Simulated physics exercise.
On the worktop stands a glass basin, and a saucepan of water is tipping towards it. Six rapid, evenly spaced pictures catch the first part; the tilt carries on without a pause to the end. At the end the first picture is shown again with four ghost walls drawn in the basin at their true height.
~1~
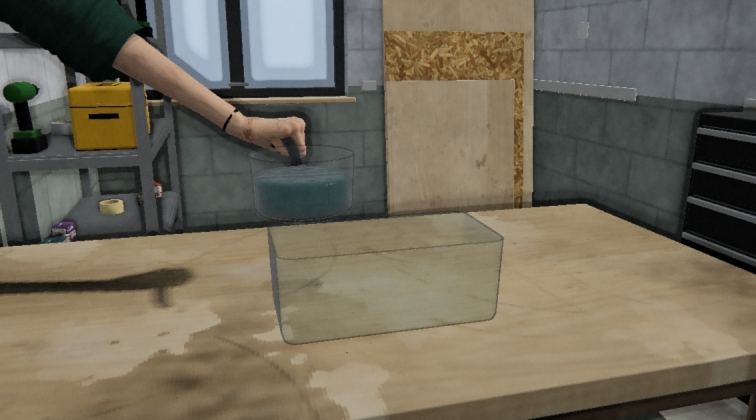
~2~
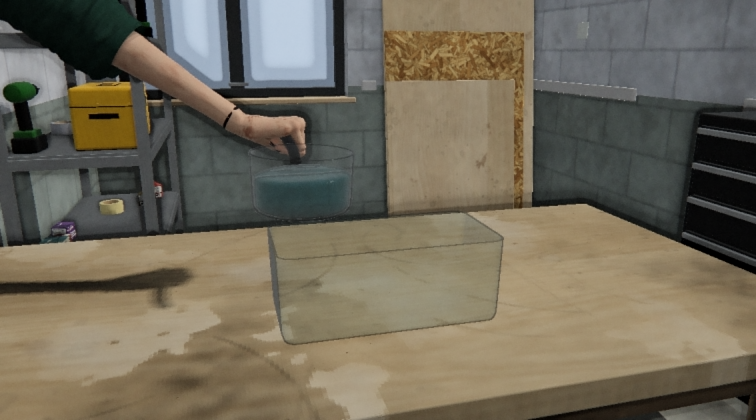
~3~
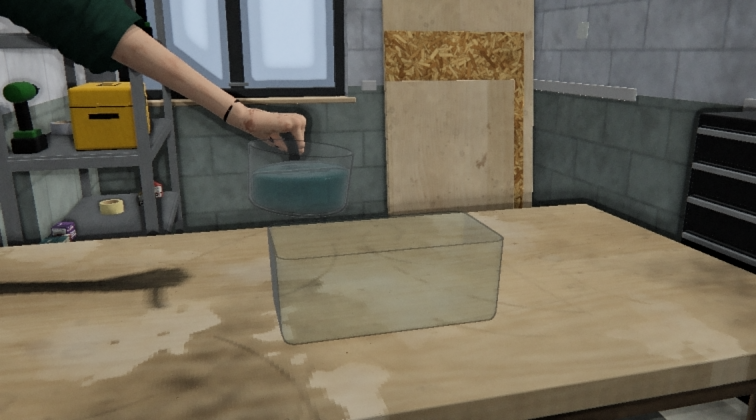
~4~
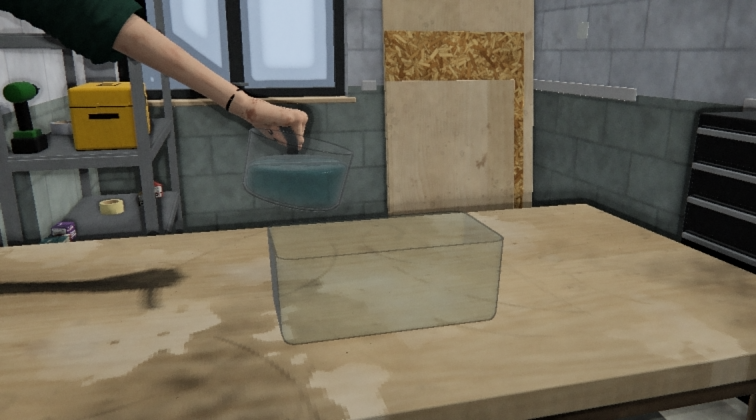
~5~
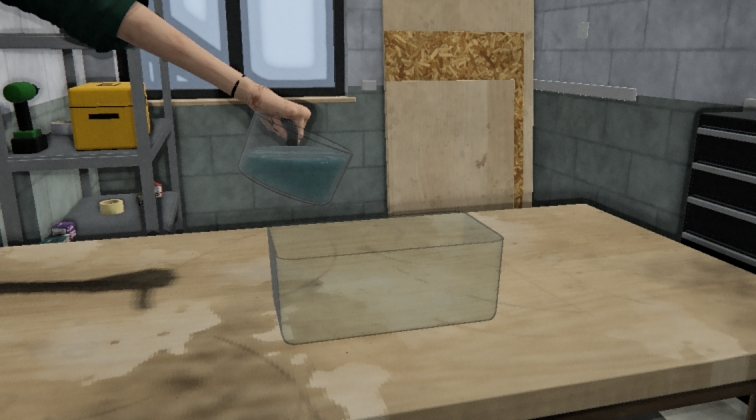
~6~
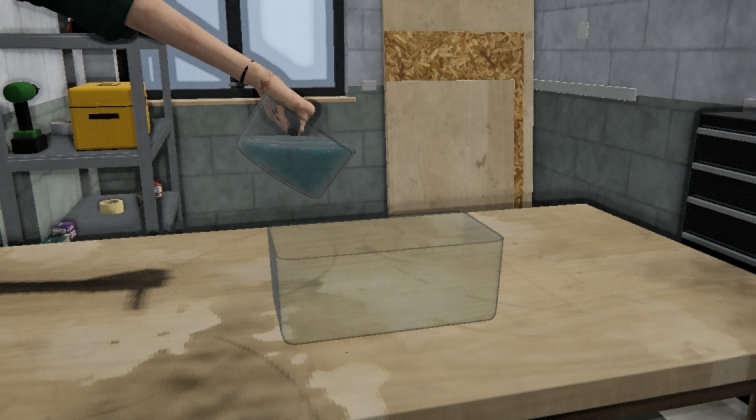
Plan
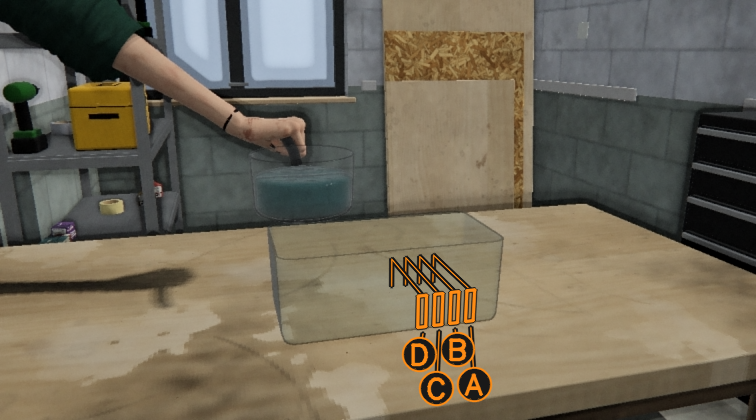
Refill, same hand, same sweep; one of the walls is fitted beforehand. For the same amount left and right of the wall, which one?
Slot C.
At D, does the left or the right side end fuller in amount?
More ends on the right.
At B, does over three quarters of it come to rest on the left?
Yes.
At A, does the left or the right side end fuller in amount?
More ends on the left.
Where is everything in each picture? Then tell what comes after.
Upright, lip at (351, 150); basin from (282, 343) to (495, 316); nothing has left yet, in the first picture.
Upright, lip at (351, 150); nothing has left yet, in the second picture.
Tipped about 6°, lip at (351, 150); nothing has left yet, in the third picture.
Tipped about 14°, lip at (351, 150); nothing has left yet, in the fourth picture.
Tipped about 24°, lip at (351, 150); nothing has left yet, in the fifth picture.
Tipped about 36°, lip at (351, 150); water is over the lip, down to (351, 150), in the sixth picture.
In orange, A at (470, 327); B at (455, 329); C at (439, 331); D at (423, 333).
Choosing A, about 95 % ends left of the wall and 4 % right of it.
Choosing B, about 89 % ends left of the wall and 10 % right of it.
Choosing C, about 50 % ends left of the wall and 49 % right of it.
Choosing D, about 14 % ends left of the wall and 86 % right of it.
